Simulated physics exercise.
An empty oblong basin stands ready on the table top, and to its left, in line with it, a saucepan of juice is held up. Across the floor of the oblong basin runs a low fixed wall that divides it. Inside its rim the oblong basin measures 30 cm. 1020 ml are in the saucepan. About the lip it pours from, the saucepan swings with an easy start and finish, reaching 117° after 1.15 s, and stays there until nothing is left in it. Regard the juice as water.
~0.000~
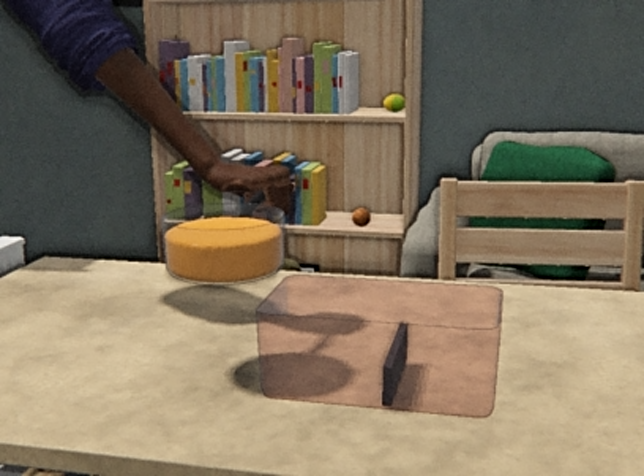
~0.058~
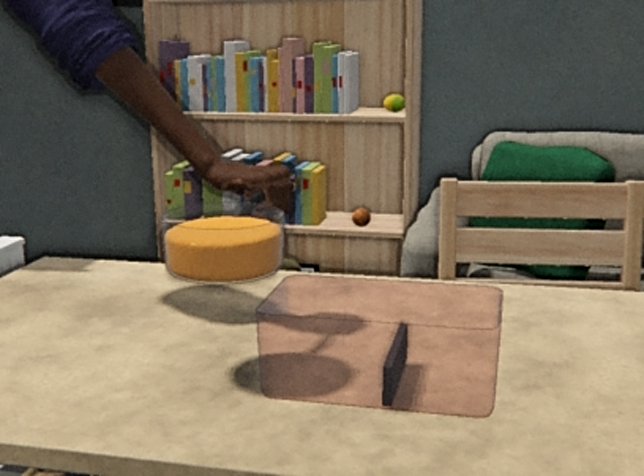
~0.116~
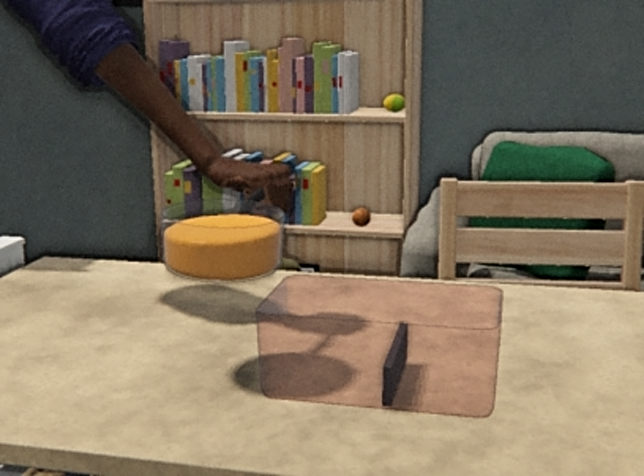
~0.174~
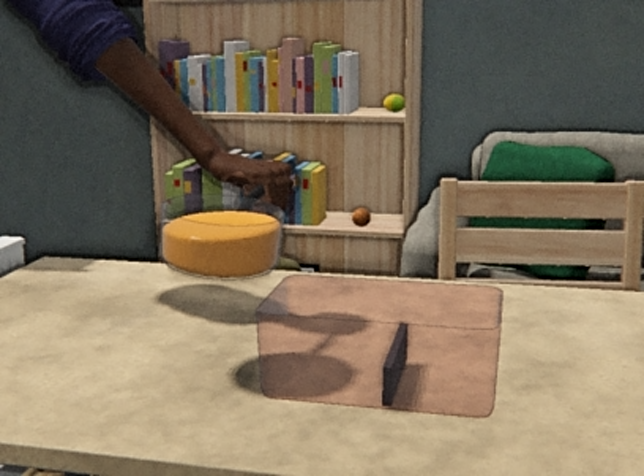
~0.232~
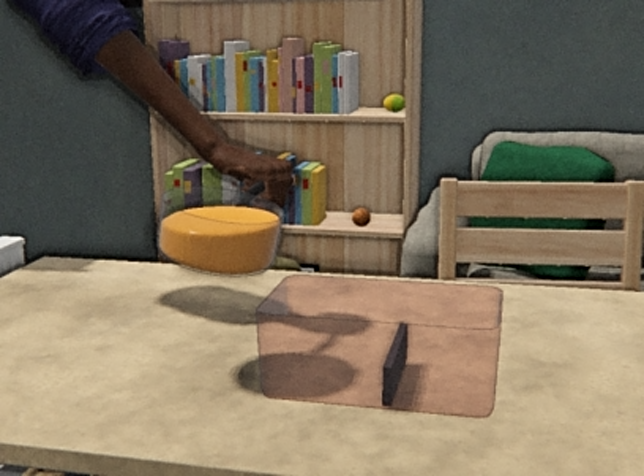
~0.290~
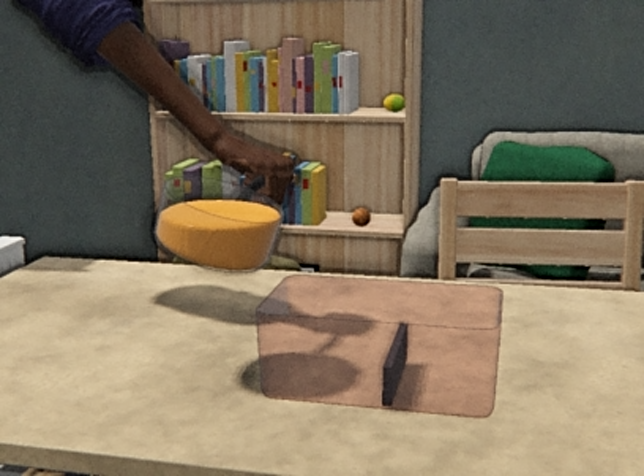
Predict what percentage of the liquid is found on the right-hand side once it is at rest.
About 5 % is on the right.
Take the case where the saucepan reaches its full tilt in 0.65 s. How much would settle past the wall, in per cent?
10 per cent.
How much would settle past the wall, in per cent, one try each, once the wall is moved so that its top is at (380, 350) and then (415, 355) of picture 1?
Roughly 30 per cent, then 10 per cent.
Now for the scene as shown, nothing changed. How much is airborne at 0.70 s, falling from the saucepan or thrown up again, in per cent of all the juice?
Close to 42 per cent, I'd say.
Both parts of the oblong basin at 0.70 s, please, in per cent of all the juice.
Left: Around 14. Right: Around 0.
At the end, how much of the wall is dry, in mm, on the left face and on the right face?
For the left, around 18 mm; for the right, around 52 mm.
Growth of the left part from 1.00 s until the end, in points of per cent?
That is roughly 10 in a hundred of the whole.
After 0.70 s the tilt is 78° and 45 per cent is still to pour, 14 is left of the wall and 0 right of it.
After 1.00 s the tilt is 112° and 4 per cent is still to pour, 83 is left of the wall and 2 right of it.
After 1.31 s the tilt is 117° and 0 per cent is still to pour, 94 is left of the wall and 3 right of it.
After 1.65 s the tilt is 117° and 0 per cent is still to pour, 93 is left of the wall and 5 right of it.
In the end 92 per cent lies left of the wall, 5 right of it and 3 outside.
